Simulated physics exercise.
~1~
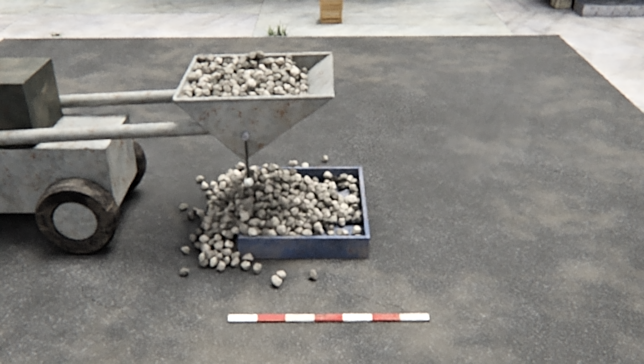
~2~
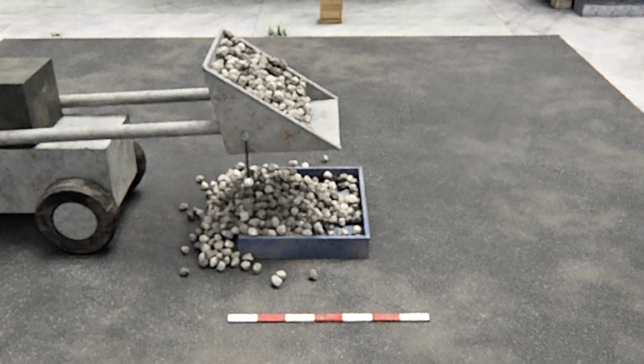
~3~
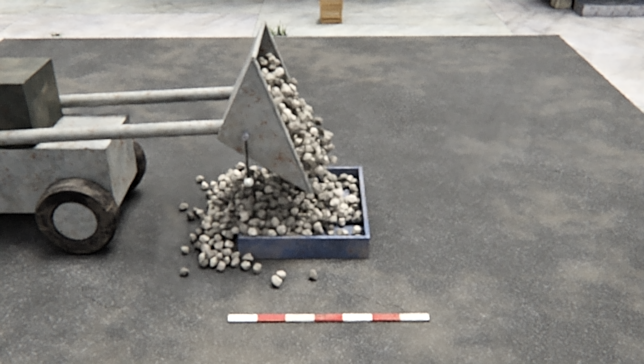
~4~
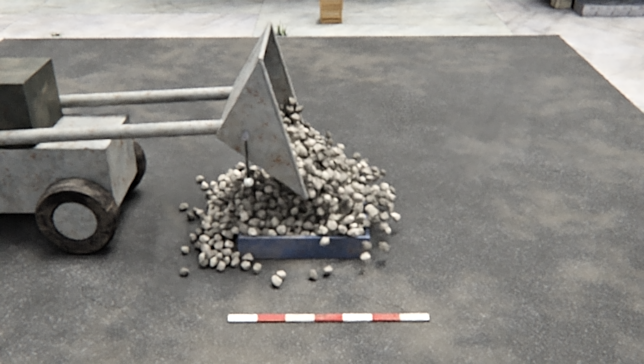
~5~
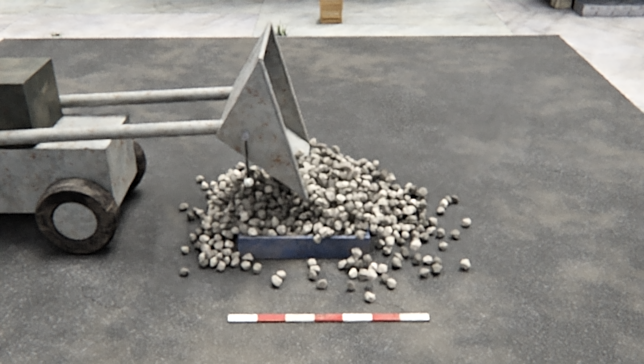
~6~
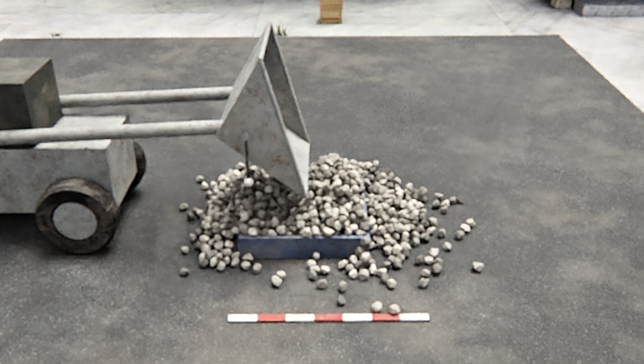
Loader bucket tipping forward and pouring grey stones onto a heaped blue tray, burying it as strays roll right and settle.
